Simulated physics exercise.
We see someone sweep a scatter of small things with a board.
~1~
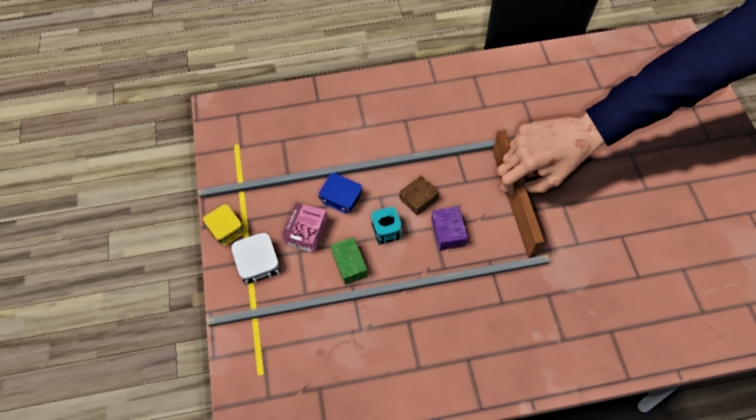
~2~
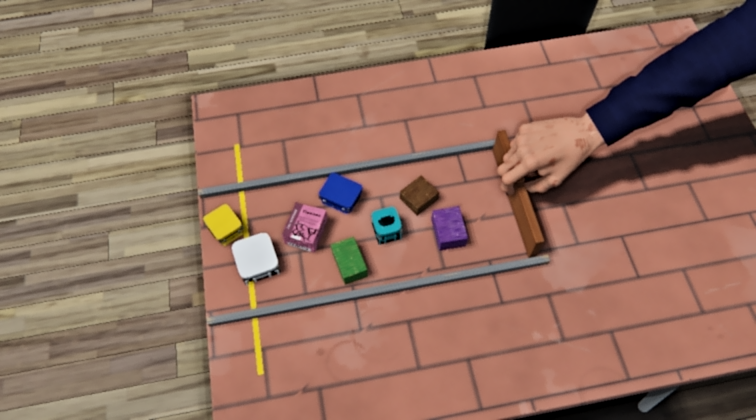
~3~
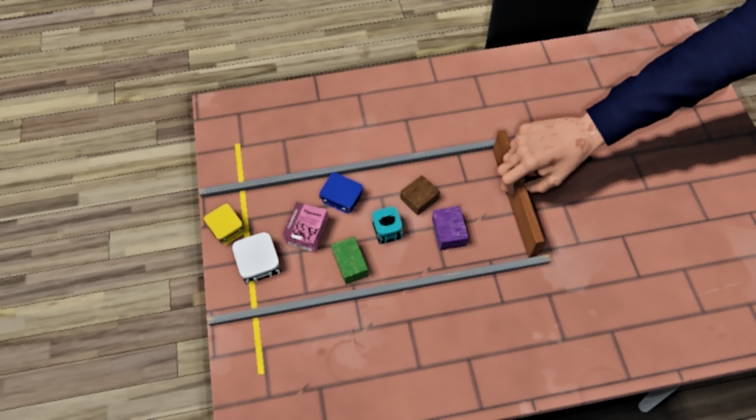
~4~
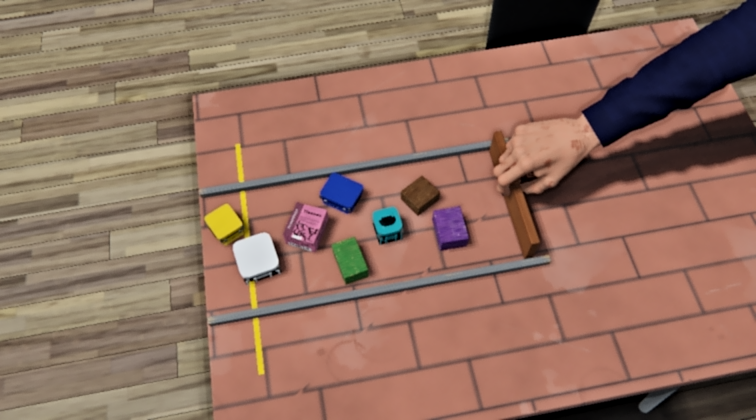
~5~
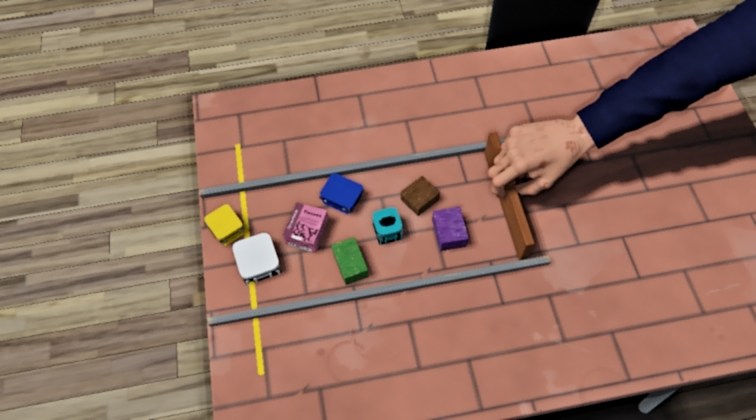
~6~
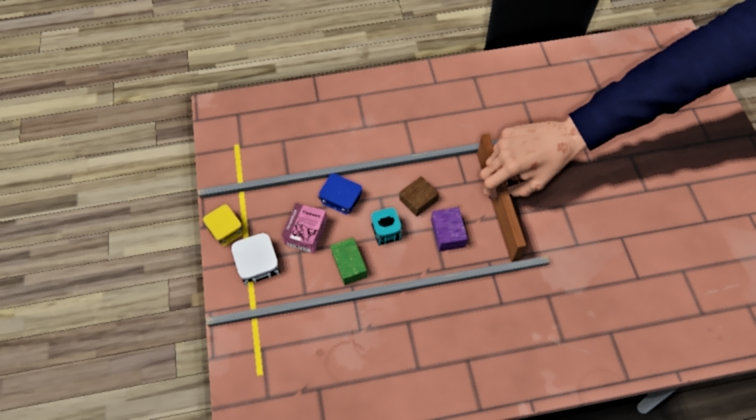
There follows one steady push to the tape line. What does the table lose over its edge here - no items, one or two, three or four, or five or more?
The table loses three, maybe four.
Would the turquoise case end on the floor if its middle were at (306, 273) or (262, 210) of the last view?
Well, the turquoise case fails to stay the first time and fails to stay the second time.
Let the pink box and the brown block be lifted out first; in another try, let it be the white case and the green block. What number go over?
Well, the first time you'd get 2, and the next time 2.
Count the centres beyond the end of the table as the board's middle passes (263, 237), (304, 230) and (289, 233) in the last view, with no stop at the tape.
Place by place: 2, 0 and 1.
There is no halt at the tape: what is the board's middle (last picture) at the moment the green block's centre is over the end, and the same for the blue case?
Roughly (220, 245); roughly (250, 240).
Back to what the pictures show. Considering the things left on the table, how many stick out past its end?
Looks like 2 of them.
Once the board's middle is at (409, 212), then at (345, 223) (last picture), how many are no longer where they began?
Counts: 3 and 7.
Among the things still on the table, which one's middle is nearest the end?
The blue case is foremost.
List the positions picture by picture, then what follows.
Yellow case (224, 226); white case (256, 259); pink box (305, 227); board (517, 193); tape (247, 249), in the first frame.
White case (256, 259); board (517, 193), in the second frame.
Pink box (306, 227); turquoise case (387, 225), in the third frame.
Yellow case (225, 225); purple block (450, 228), in the fourth frame.
White case (257, 259); brown block (420, 196), in the fifth frame.
Yellow case (224, 226); white case (256, 259); pink box (305, 228); board (500, 196); tape (247, 249), in the sixth frame.
Soon after, none off yet; yellow case at rest near (224, 226); white case at rest near (256, 259); pink box at rest near (305, 228).
After that, none off yet; yellow case at rest near (224, 226); white case moving near (252, 260); pink box displaced a little near (284, 226).
And then, none off yet; yellow case tilting a little near (191, 224); white case displaced about its own width near (223, 274); pink box displaced well along near (217, 234).
In the end, the number that fall off is three or four; gone, pink box, white case and yellow case.
